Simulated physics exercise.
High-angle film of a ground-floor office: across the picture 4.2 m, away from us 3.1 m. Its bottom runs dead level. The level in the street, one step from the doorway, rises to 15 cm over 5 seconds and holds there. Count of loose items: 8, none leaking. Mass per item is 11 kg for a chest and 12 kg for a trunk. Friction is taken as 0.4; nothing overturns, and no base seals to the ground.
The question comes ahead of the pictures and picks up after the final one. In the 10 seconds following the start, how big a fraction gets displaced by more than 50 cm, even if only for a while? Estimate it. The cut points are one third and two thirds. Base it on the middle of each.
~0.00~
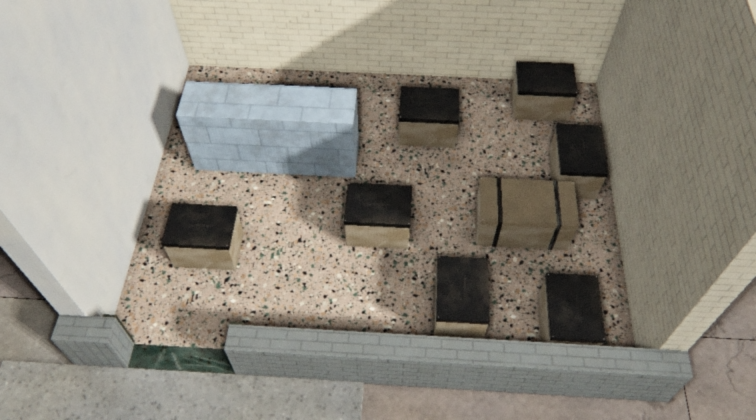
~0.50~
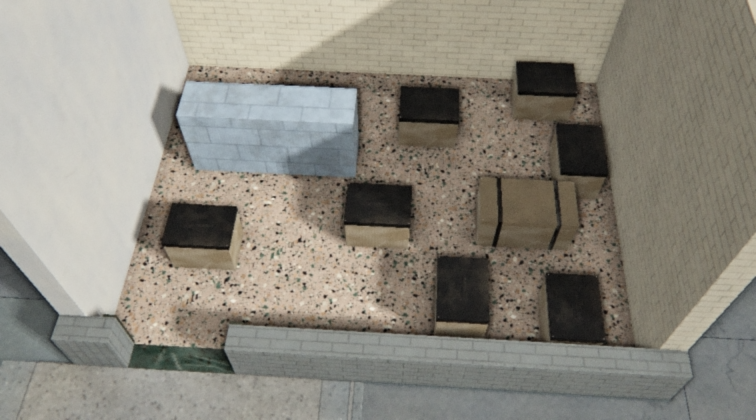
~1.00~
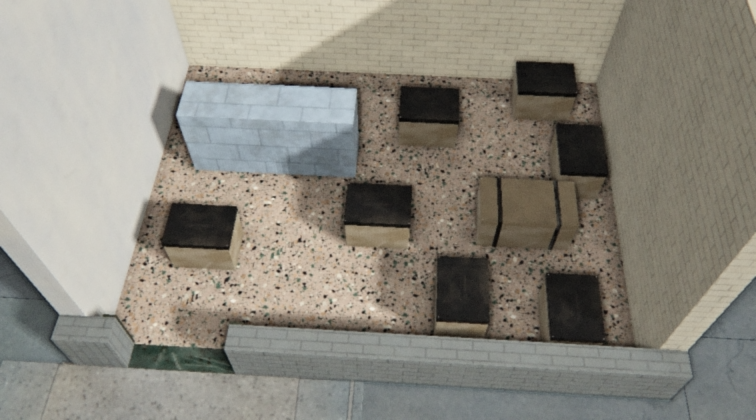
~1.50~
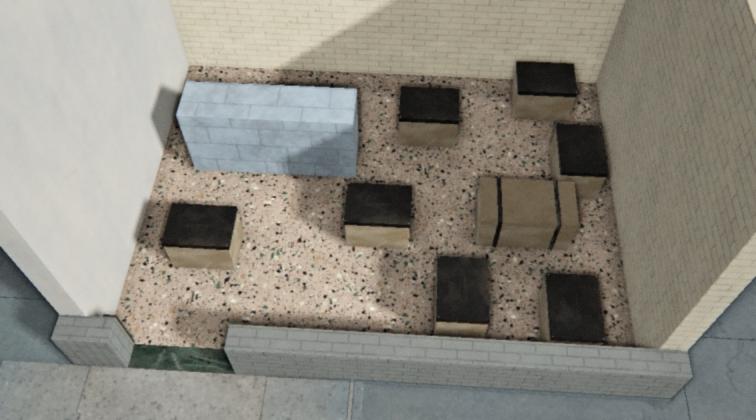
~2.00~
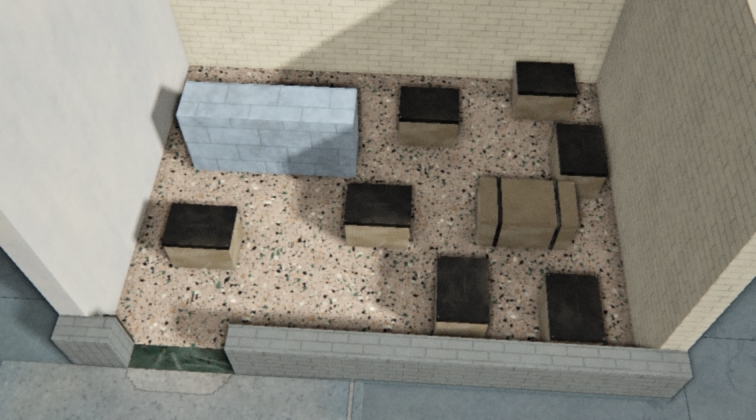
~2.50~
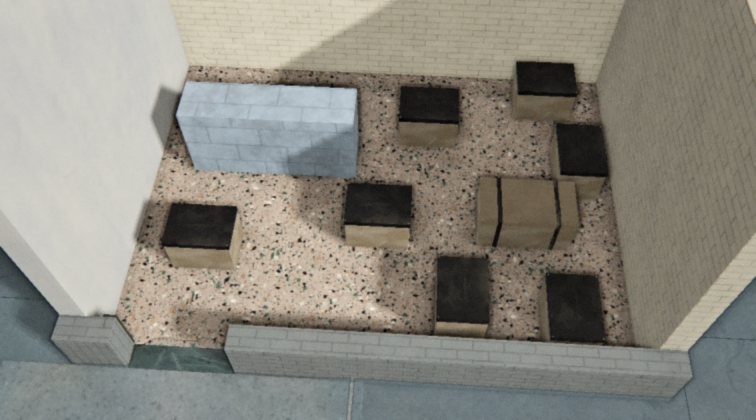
A minority under a third.
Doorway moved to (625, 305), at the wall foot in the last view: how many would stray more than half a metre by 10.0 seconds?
4.
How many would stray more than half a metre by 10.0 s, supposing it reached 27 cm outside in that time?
It would come to 5 of them.
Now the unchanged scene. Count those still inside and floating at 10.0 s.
It comes to 1.
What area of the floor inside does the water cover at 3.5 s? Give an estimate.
That flooded area is roughly 0.5 m2.
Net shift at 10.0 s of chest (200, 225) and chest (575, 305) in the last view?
80 cm, 0 cm.
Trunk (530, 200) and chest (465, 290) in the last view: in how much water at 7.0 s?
I'd estimate 1 cm for the first and 1 cm for the second.
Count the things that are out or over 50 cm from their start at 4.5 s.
The count is 0.
After 3.5 s 0 of 8 are over 50 cm from their spots; 0 afloat.
After 4.5 s 0 of 8 are over 50 cm from their spots; 0 afloat.
After 7.0 s 1 of 8 are over 50 cm from their spots; 1 afloat.
After 10.0 s 1 of 8 are over 50 cm from their spots, and 1 have been at some point; 1 afloat.
